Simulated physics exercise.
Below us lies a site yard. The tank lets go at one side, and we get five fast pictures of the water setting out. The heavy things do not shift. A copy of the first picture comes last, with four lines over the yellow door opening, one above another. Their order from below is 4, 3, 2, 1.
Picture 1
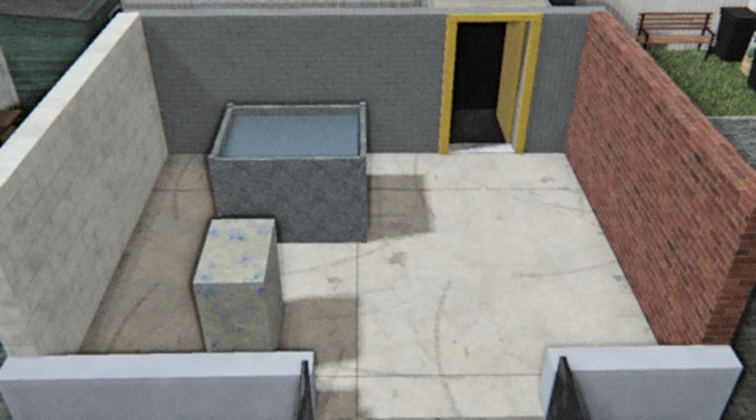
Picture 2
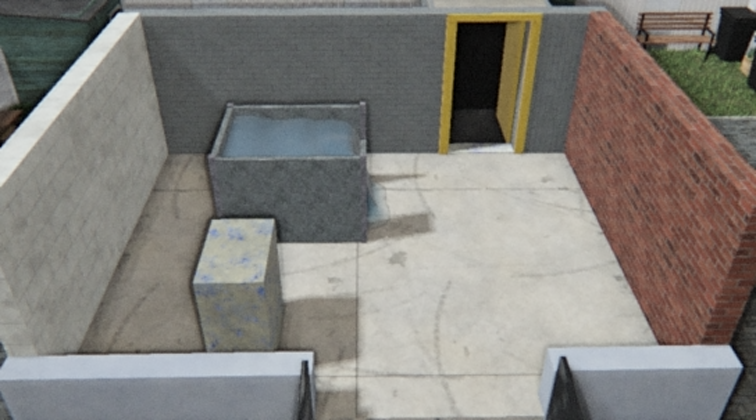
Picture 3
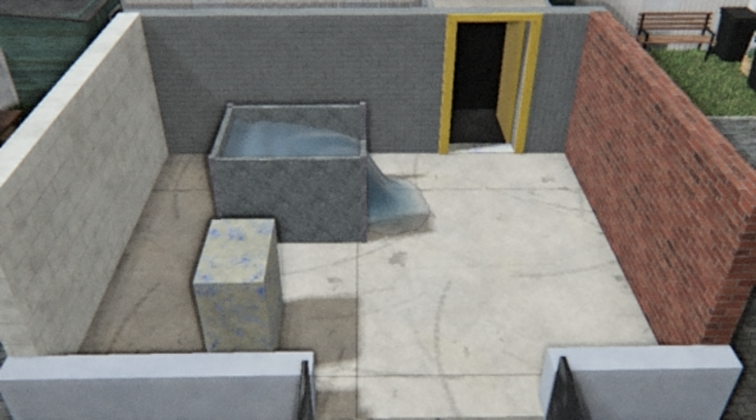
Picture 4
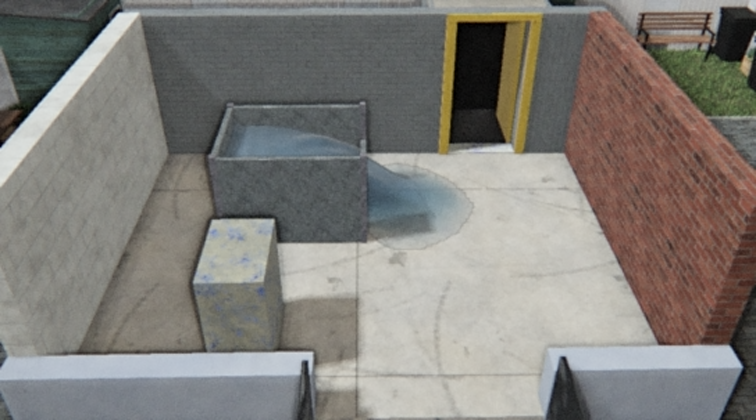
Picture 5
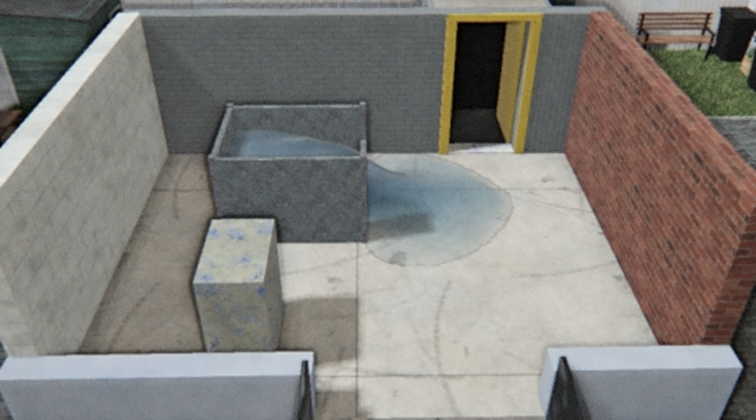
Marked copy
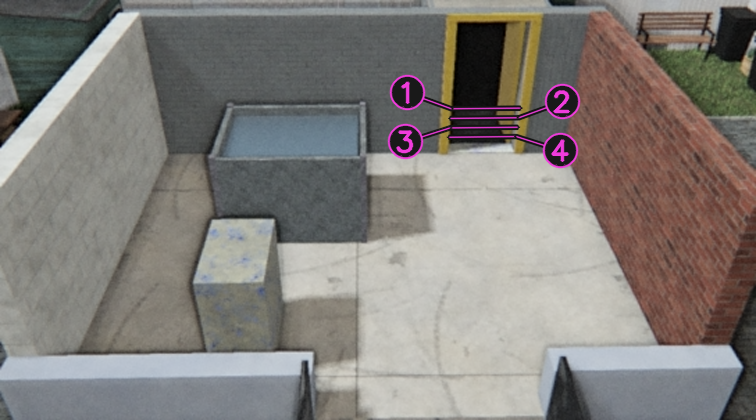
Water pours from the right side of a gray tank and spreads across the pale ground.
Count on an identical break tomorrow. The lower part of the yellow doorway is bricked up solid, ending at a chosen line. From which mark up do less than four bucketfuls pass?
The answer is mark 4.
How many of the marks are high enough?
All of the four.
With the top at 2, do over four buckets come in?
No, not at all.
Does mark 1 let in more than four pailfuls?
No.
In magenta, 1 at (485, 108); 2 at (484, 118); 3 at (483, 127); 4 at (482, 136); from the bottom up 4, 3, 2, 1.
Choosing 1, nothing gets over.
Choosing 2, nothing gets over.
Choosing 3, nothing gets over.
Choosing 4, a splash gets over, under a bucket.
